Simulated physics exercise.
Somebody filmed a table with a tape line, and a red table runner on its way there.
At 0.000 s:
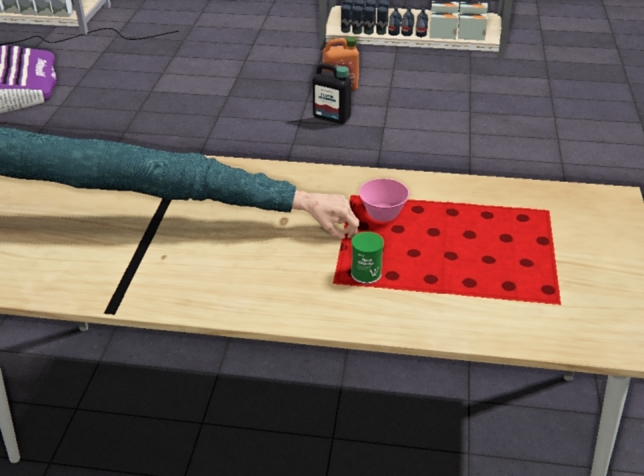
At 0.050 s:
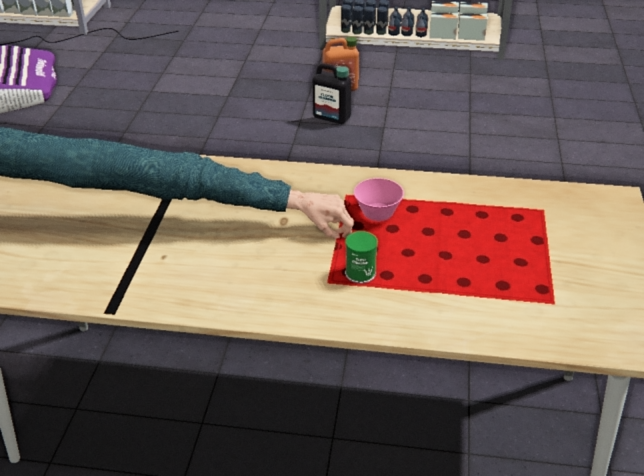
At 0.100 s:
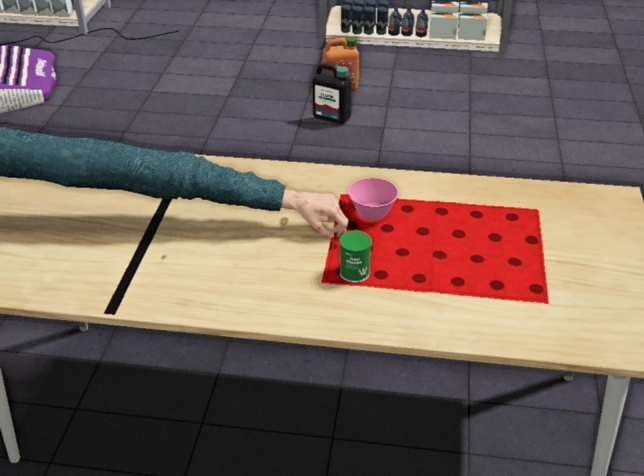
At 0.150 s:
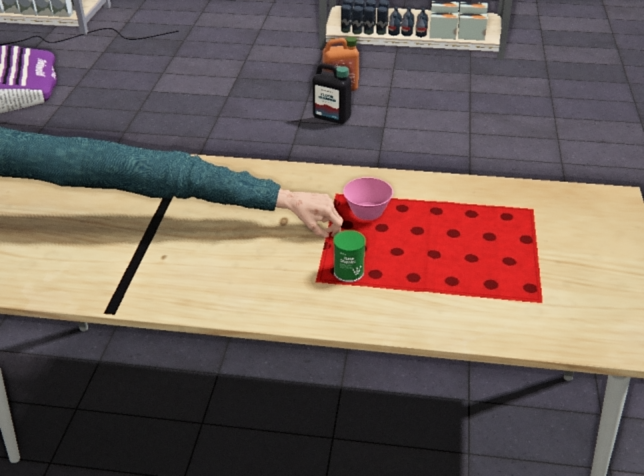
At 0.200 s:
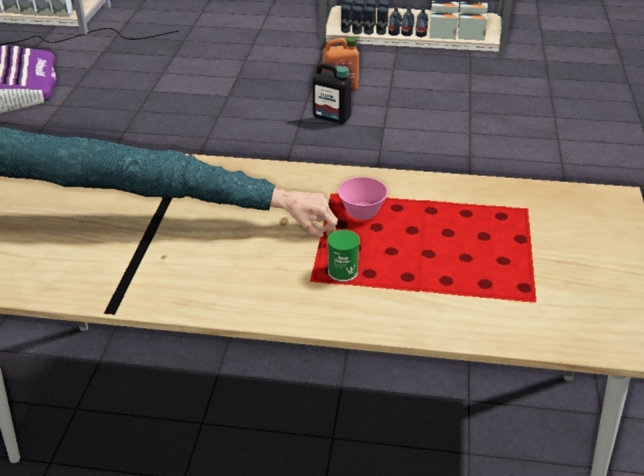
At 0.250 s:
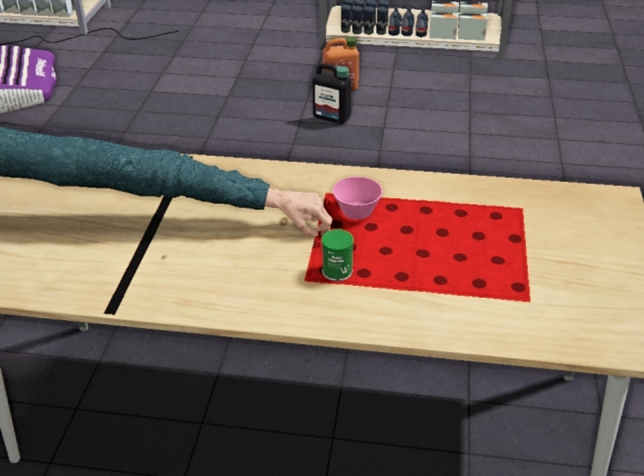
The clip opens on a wooden table with a black tape line, where a hand in a teal sleeve grips the left end of a red, dark-spotted runner holding a pink bowl and a green tin. The hand pulls the runner slowly left, and the bowl and tin ride along with it, ending slightly closer to the tape.
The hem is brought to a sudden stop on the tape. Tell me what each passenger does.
The pink bowl keeps its seat and the green tin stays on the cloth.
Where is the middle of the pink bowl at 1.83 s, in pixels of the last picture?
Around (200, 188).
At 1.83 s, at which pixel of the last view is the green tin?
By then it is at (162, 240).
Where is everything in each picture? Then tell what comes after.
Table runner end (333, 284); pink bowl (384, 193); green tin (368, 242); tape (116, 299), in the first picture.
Table runner end (327, 284), far hem (555, 305); green tin (361, 241), in the second picture.
Table runner end (321, 283); pink bowl (374, 192), in the third picture.
Table runner end (315, 283), far hem (542, 303); green tin (349, 240), in the fourth picture.
Table runner end (310, 282); pink bowl (363, 191), in the fifth picture.
Table runner end (304, 282), far hem (530, 302); pink bowl (358, 190); green tin (338, 239); tape (116, 299), in the sixth picture.
Around 1.72 s, hem at the tape; pink bowl on the cloth near (207, 189); green tin on the cloth near (169, 241).
Around 1.83 s, hem at the tape; pink bowl on the cloth near (200, 189); green tin on the cloth near (162, 240).
Finally, hem at the tape; pink bowl on the cloth near (200, 189); green tin on the cloth near (162, 240). The pink bowl stays on the cloth and the green tin remains aboard.
